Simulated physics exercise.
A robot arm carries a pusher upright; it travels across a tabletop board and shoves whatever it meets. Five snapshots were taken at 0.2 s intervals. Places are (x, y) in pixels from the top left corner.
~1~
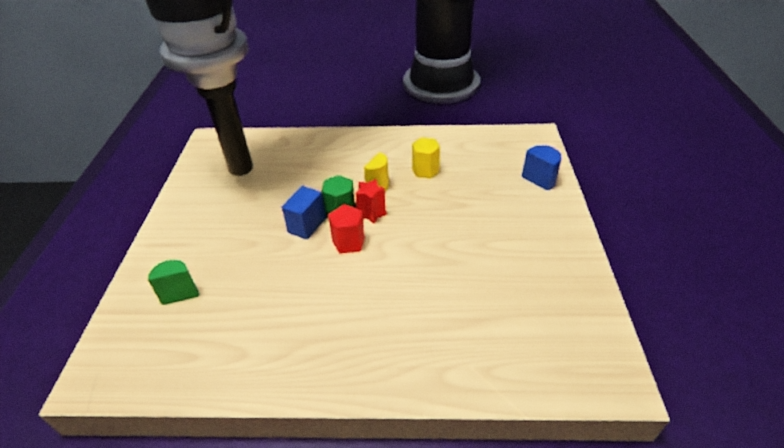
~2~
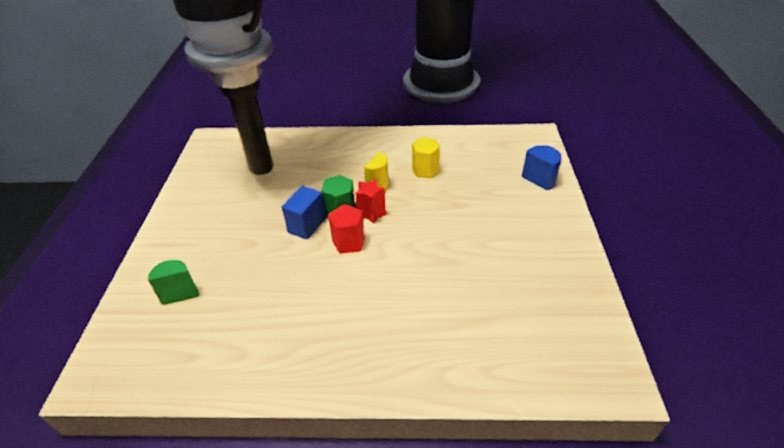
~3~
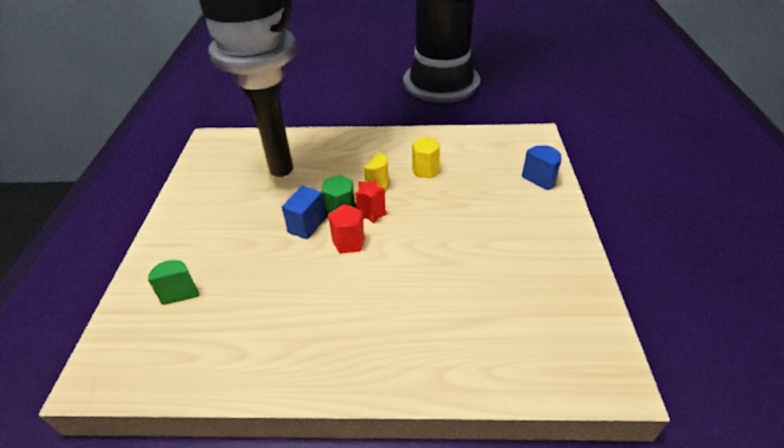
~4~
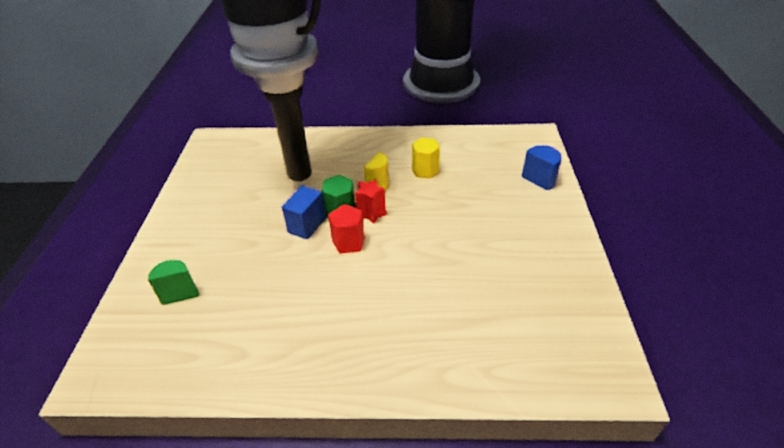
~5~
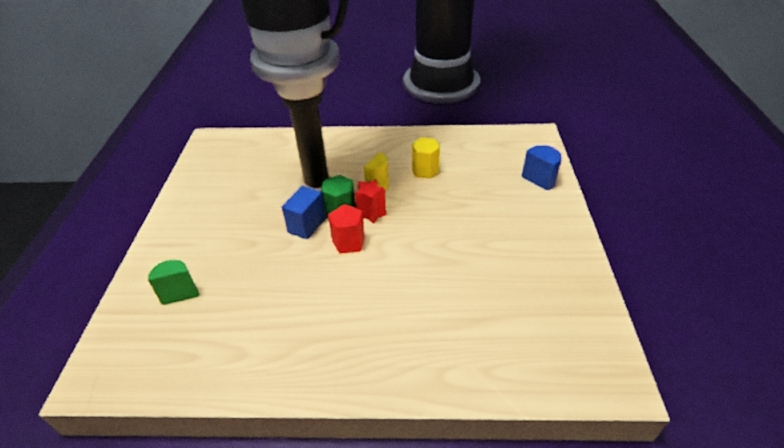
A robot arm sliding its dark rod rightward across a wooden board toward clustered colored blocks, while all the blocks stay still.
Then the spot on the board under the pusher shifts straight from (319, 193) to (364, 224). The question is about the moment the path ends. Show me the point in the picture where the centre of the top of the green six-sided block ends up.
In the picture, it is at (381, 213).
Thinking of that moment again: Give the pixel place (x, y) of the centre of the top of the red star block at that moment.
It is at (392, 193).
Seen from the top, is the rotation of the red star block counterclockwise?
My answer is yes.
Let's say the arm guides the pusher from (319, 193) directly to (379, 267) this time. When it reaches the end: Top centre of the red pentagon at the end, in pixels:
Its top centre lands on (362, 262).
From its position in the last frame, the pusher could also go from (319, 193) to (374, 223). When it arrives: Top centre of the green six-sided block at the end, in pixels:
The middle of the upper face of the green six-sided block will lie at about (382, 216) in the picture.
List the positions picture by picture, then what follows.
In the first frame, tip of the pusher at (241, 170), middles of tops, blue oblong at (302, 199), green six-sided block at (337, 185), red pentagon at (345, 216), red star block at (369, 187).
In the second frame, pusher at (262, 169), nothing pushed.
In the third frame, pusher at (282, 171), nothing pushed.
In the fourth frame, pusher at (300, 175), nothing pushed.
In the fifth frame, pusher at (317, 181), blue oblong at (302, 199), green six-sided block at (337, 185), red pentagon at (345, 216), red star block at (369, 187).
The first path, step by step. Halfway along, pusher at (339, 197); green six-sided block at (355, 196); red star block at (382, 190), turned 20° anticlockwise.
At the end, pusher at (363, 213); blue oblong unmoved; green six-sided block at (381, 213); red pentagon at (351, 229), turned 60° clockwise; red star block at (392, 193), turned 65° anticlockwise.
